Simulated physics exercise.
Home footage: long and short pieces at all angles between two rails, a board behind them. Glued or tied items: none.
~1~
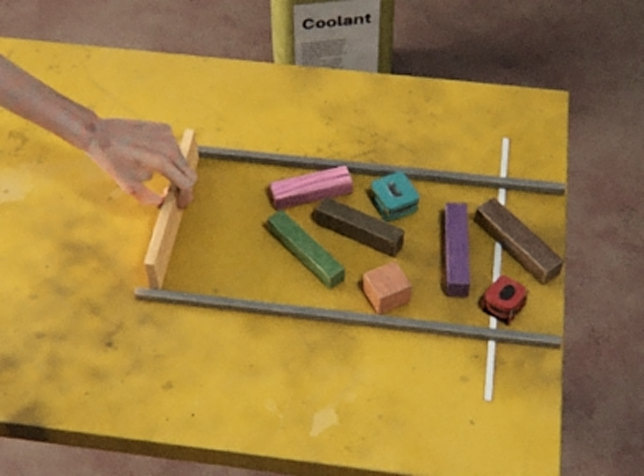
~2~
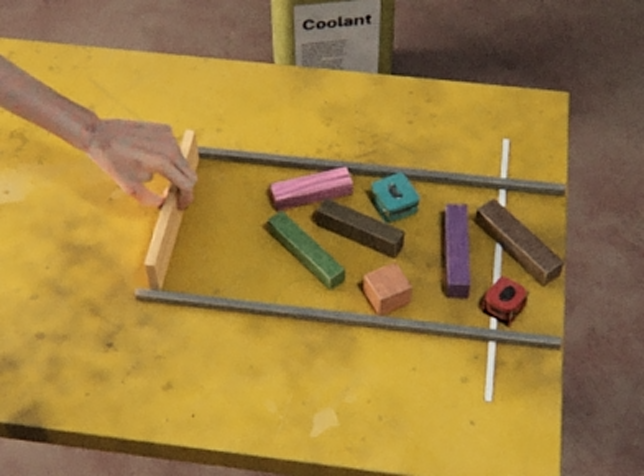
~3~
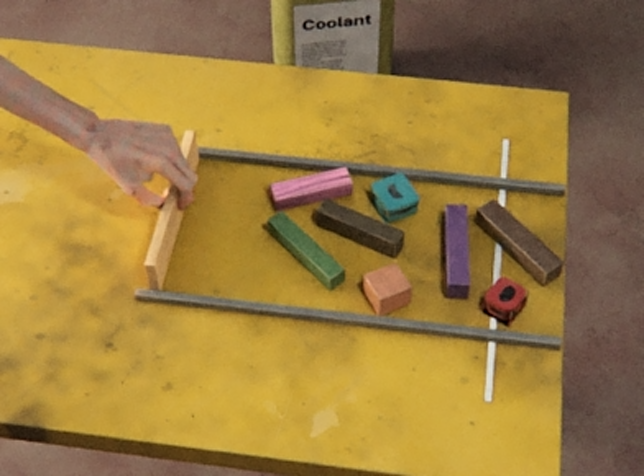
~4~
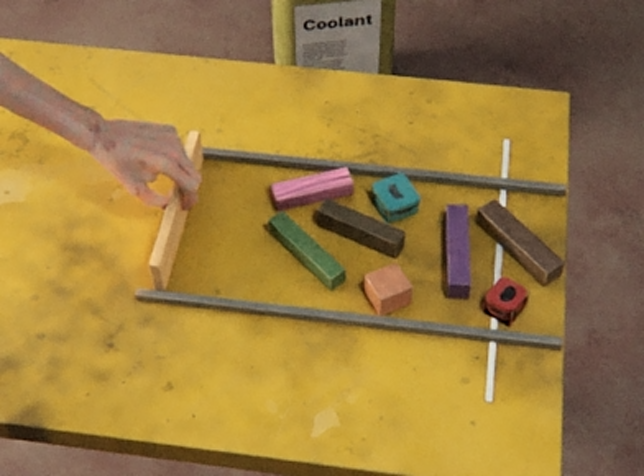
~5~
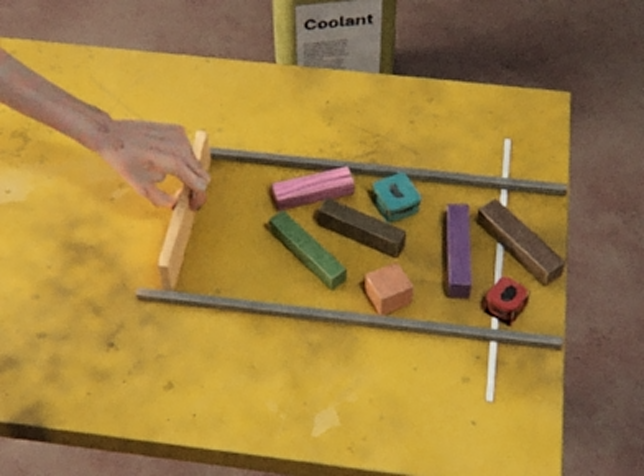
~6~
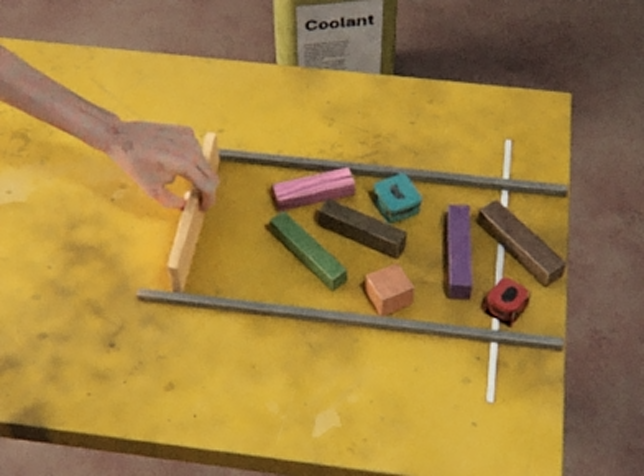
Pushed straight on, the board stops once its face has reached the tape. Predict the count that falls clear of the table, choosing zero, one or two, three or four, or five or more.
The count is three or four.
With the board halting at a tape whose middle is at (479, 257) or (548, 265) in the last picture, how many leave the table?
The first try gives 1 and the second gives 7.
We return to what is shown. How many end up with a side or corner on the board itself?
Well, it touches 2.
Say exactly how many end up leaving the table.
Counted up, you get 3.
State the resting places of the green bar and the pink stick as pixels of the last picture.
(508, 289) and (546, 209).
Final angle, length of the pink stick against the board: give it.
Angle: Close to 65 degrees.
Early on, none off yet; brown bar at rest near (521, 242); red case at rest near (507, 302); purple bar at rest near (459, 251).
A while later, none off yet; brown bar travelled a little near (534, 244); red case travelled a little near (522, 308); purple bar travelled a little near (496, 255).
Finally, the number that fall off is three or four; lost, purple bar, red case and brown bar.
